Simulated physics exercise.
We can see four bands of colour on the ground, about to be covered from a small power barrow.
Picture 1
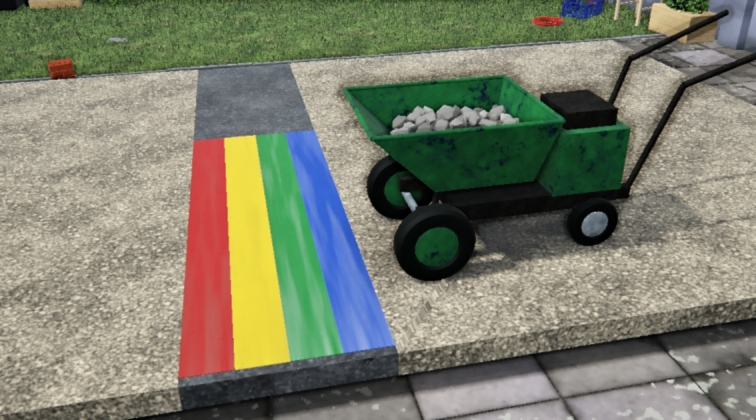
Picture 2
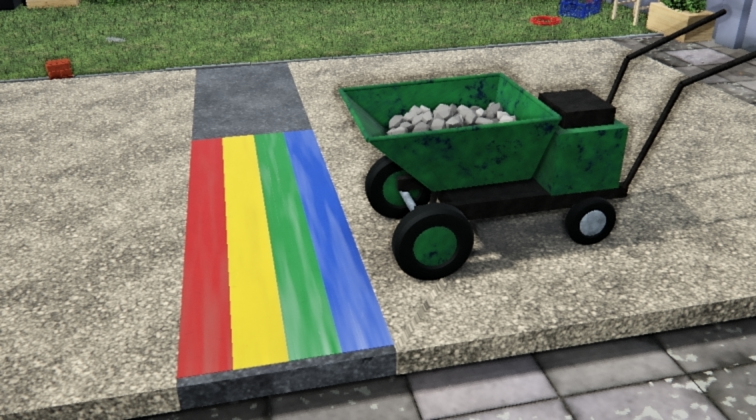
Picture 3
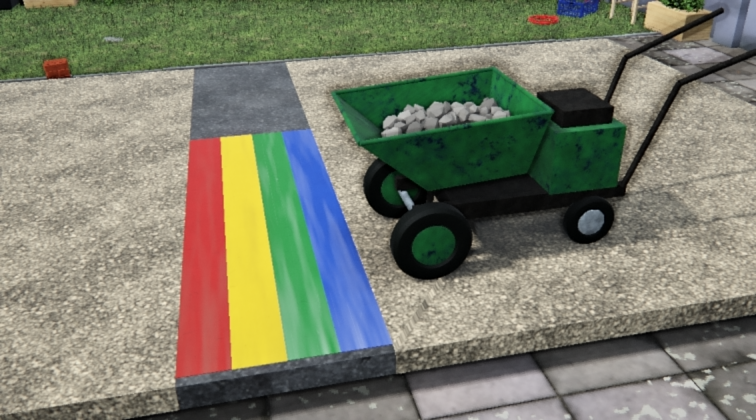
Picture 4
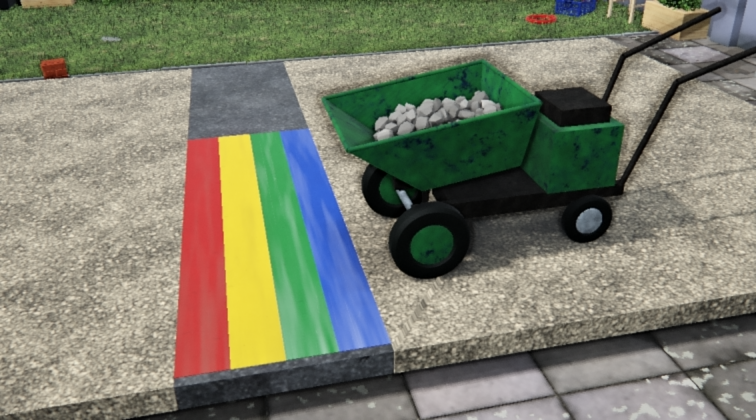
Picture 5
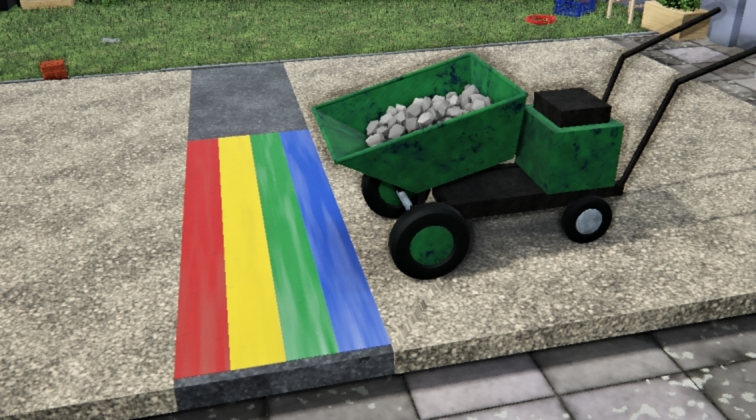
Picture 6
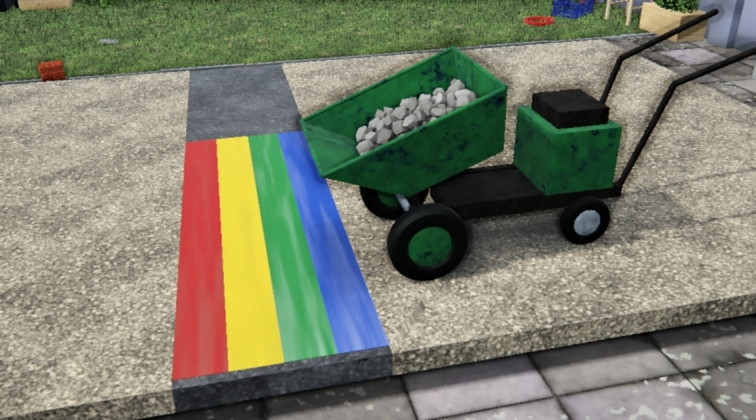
On a pebbled slab beside grass, a green skip loaded with grey broken stones tilts gradually forward on its small wheeled barrow, its lip lowering leftward toward four painted stripes of red, yellow, green and blue.
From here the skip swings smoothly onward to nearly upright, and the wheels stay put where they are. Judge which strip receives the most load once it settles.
The strip receiving the most is the yellow one.
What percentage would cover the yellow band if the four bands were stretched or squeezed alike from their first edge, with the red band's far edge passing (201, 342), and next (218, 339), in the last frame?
I'd put it at some 30 % for the first and some 20 % for the second.
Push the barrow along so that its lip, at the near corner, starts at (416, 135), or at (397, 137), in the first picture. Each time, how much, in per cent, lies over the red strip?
That comes to some 10 in a hundred for the first try and some 10 in a hundred for the second.
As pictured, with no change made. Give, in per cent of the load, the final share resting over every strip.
The blue strip carries 0 per cent, the green strip 10 per cent, the yellow strip 30 per cent and the red strip 20 per cent.
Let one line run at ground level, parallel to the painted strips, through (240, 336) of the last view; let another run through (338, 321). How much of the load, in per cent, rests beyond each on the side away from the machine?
The first gives 30 %, the second 70 %.
Soon, skip tipped steeply; all in the skip.
A while on, skip tipped right over; about half in the skip; a small part over the green strip; about a quarter over the yellow strip; a small part over the red strip; a stray few off the paint.
Towards the end, skip tipped right over; about a third in the skip; a small part over the green strip; about a third over the yellow strip; about a quarter over the red strip; a small part off the paint.
Finally, skip tipped right over; about a third in the skip; none over the blue strip; a small part over the green strip; about a third over the yellow strip; about a quarter over the red strip; a small part off the paint.
